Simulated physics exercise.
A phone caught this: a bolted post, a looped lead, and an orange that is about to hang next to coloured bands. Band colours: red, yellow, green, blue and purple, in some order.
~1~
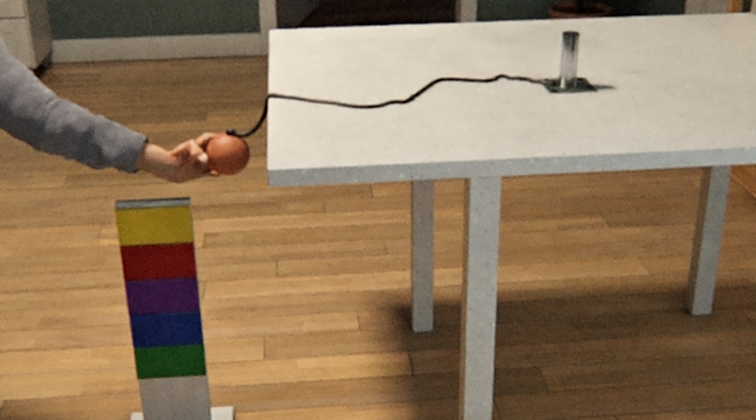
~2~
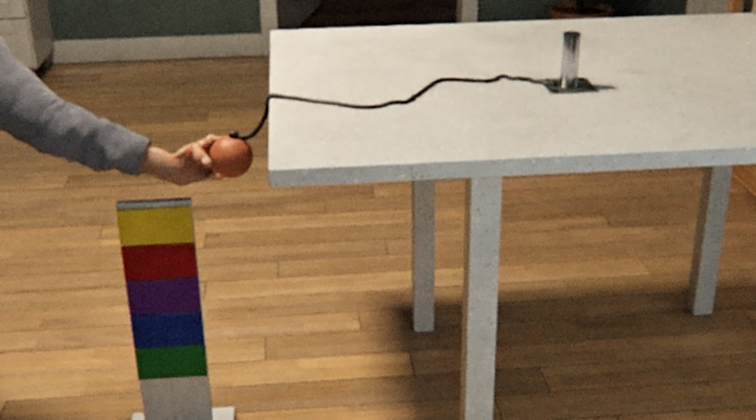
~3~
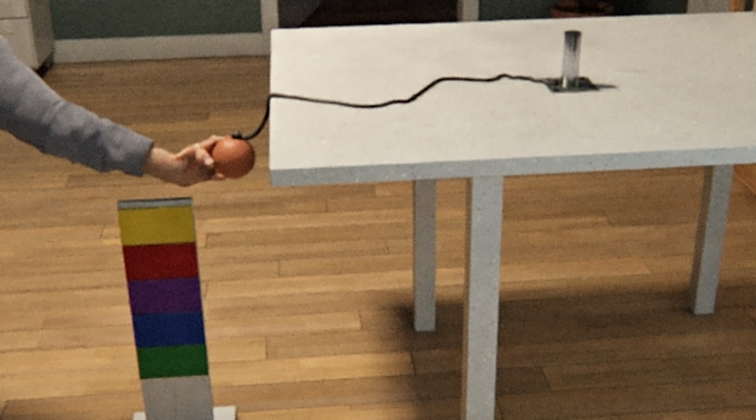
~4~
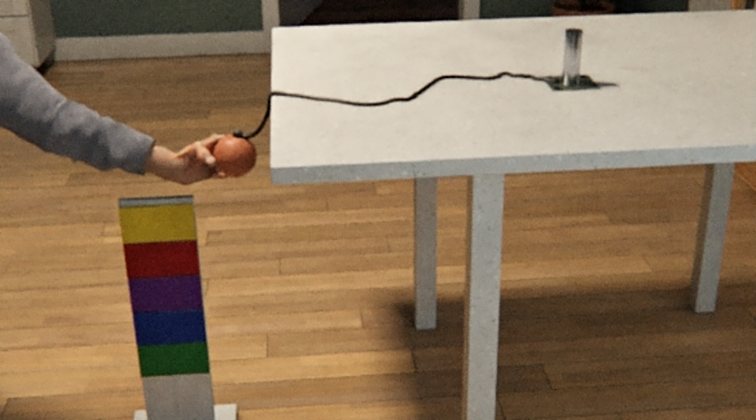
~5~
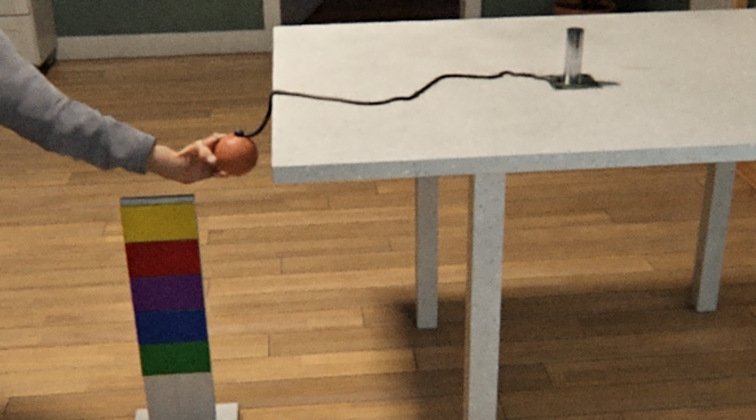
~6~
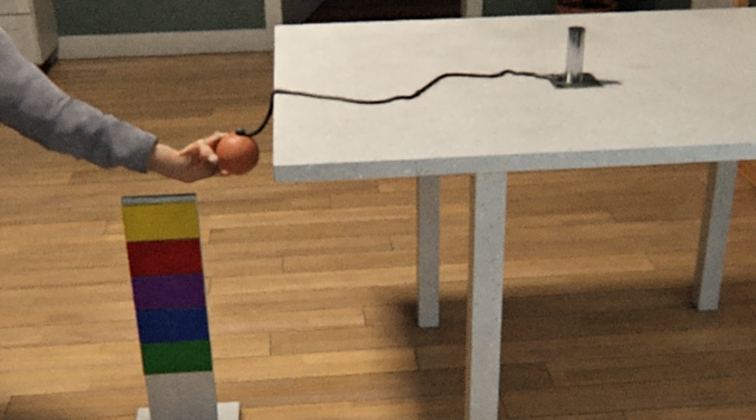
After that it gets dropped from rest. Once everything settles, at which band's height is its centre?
Its centre settles level with the red band.
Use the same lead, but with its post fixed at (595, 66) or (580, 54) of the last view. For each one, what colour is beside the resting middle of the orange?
Yellow; yellow.
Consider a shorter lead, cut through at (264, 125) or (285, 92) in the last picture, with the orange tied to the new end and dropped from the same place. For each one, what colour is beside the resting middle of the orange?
In order, the results are yellow and higher than all five.
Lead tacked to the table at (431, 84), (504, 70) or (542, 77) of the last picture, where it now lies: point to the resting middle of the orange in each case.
(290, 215), (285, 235), (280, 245).
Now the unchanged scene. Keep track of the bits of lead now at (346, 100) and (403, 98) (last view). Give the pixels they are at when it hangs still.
They finish at (274, 99) and (332, 89) respectively.
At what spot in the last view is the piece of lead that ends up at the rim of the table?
The spot located at (346, 100) in the last picture.
A little later, orange near (311, 240); level with red.
Next, orange near (280, 248); level with red.
When it is over, orange near (278, 248); level with red. The lead holds its middle at red.
